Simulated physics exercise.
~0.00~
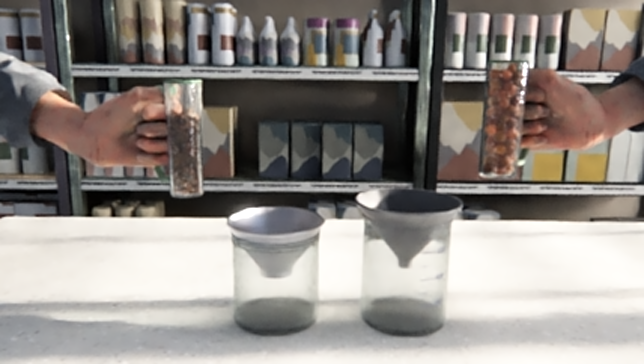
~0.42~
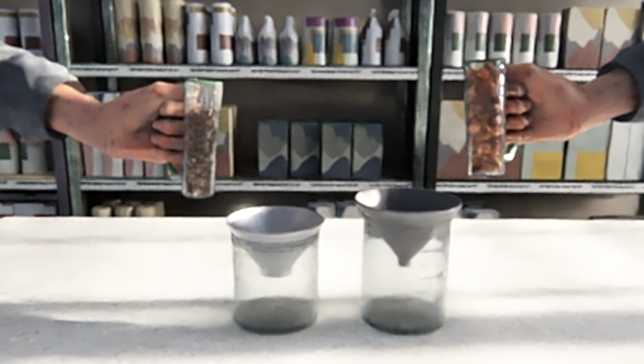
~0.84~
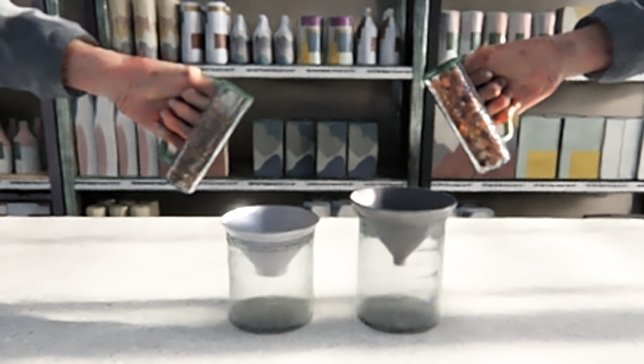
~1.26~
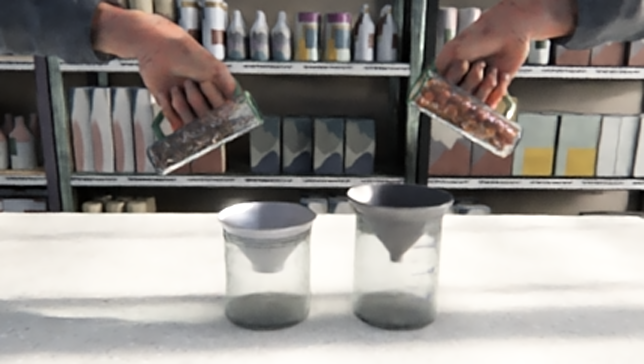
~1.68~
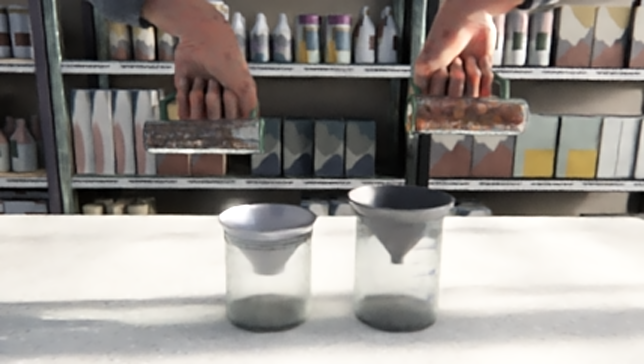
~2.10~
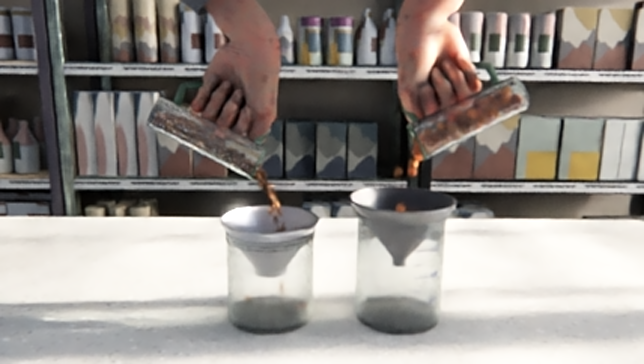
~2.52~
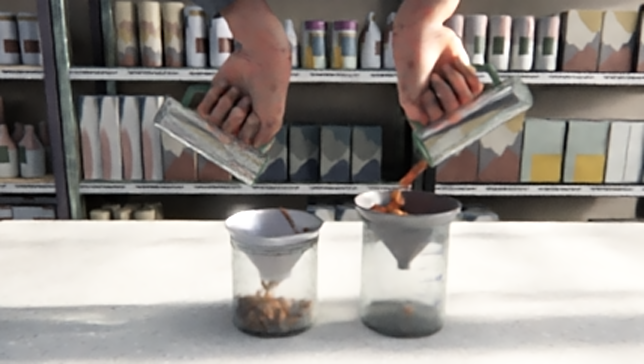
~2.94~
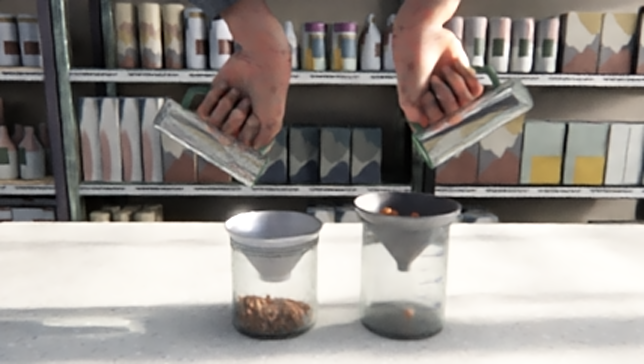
The clip opens with two hands holding clear containers of brownish and reddish-brown pieces above two glass jars fitted with gray funnels, in front of stocked shelves. The hands move inward and tip the containers onto their sides, with the contents still inside. Then both tilt further, and the pieces begin pouring into the funnels. The left container empties first, and its pieces run through into the jar, while the right load gathers in its funnel. At the end both containers are empty, the left jar holds its whole load, and nearly everything on the right stays stuck in the funnel, with only a stray few pieces below.
